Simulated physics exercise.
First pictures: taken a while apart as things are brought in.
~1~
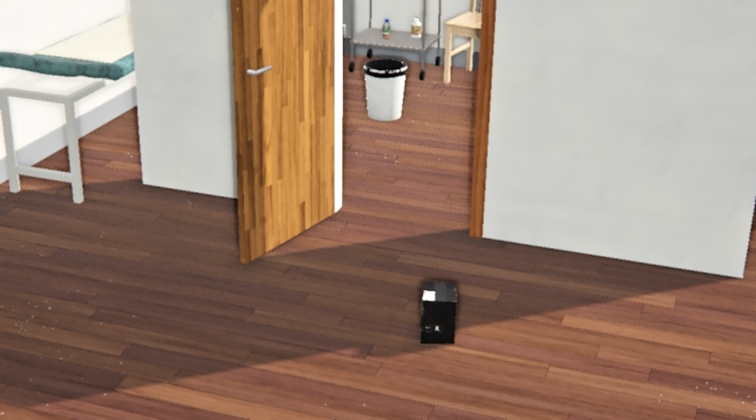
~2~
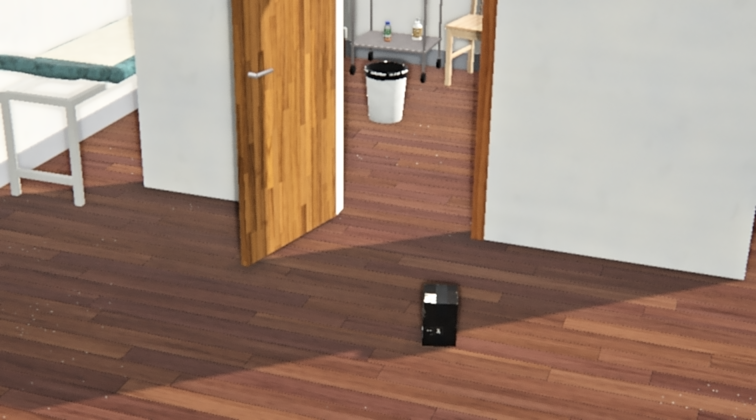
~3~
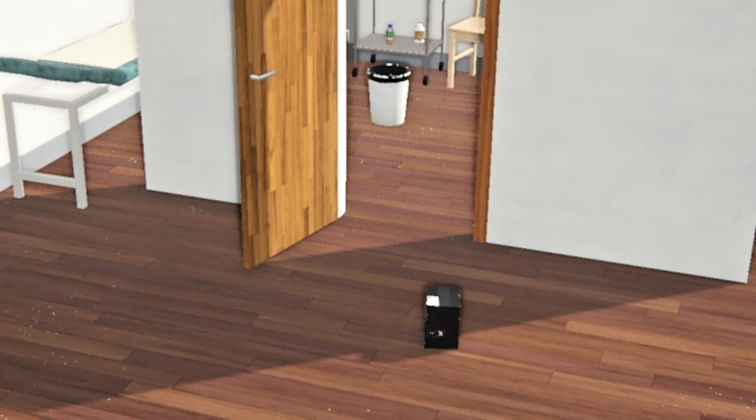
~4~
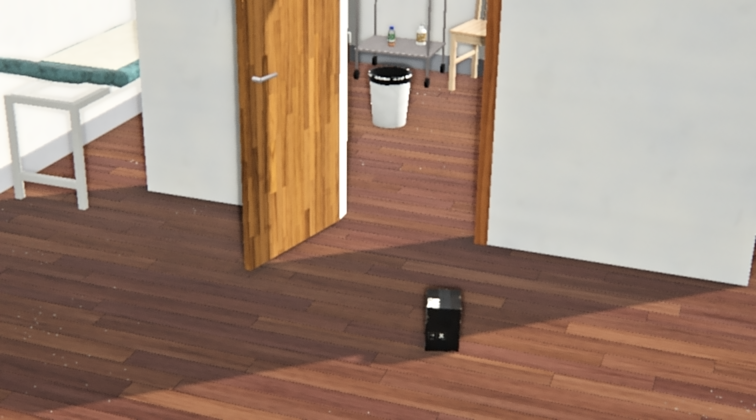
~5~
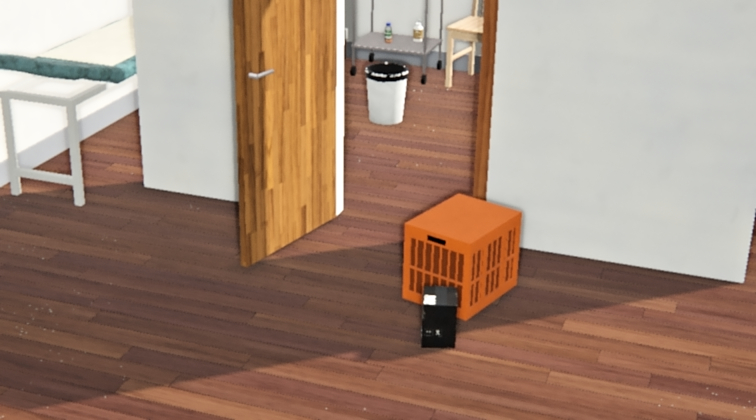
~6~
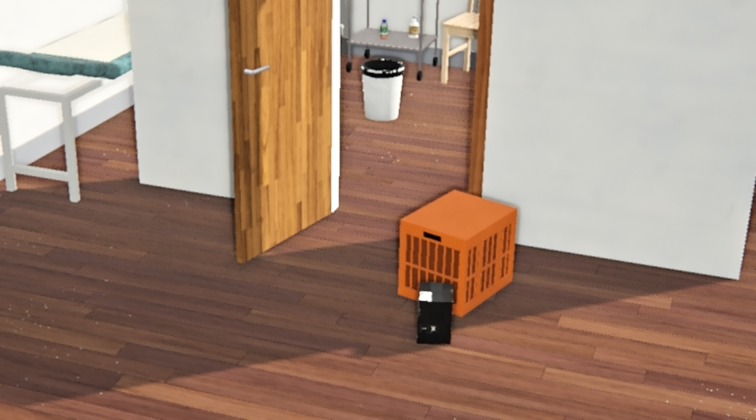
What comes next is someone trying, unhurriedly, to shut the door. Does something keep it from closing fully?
No, the door closes completely.
Then, 1.20 s on from there, door at 70°.
Then, 1.90 s on from there, door at 36°.
In the end, door at 0°; both unmoved. At the end, from the last picture's camera, orange chest near (458, 251).
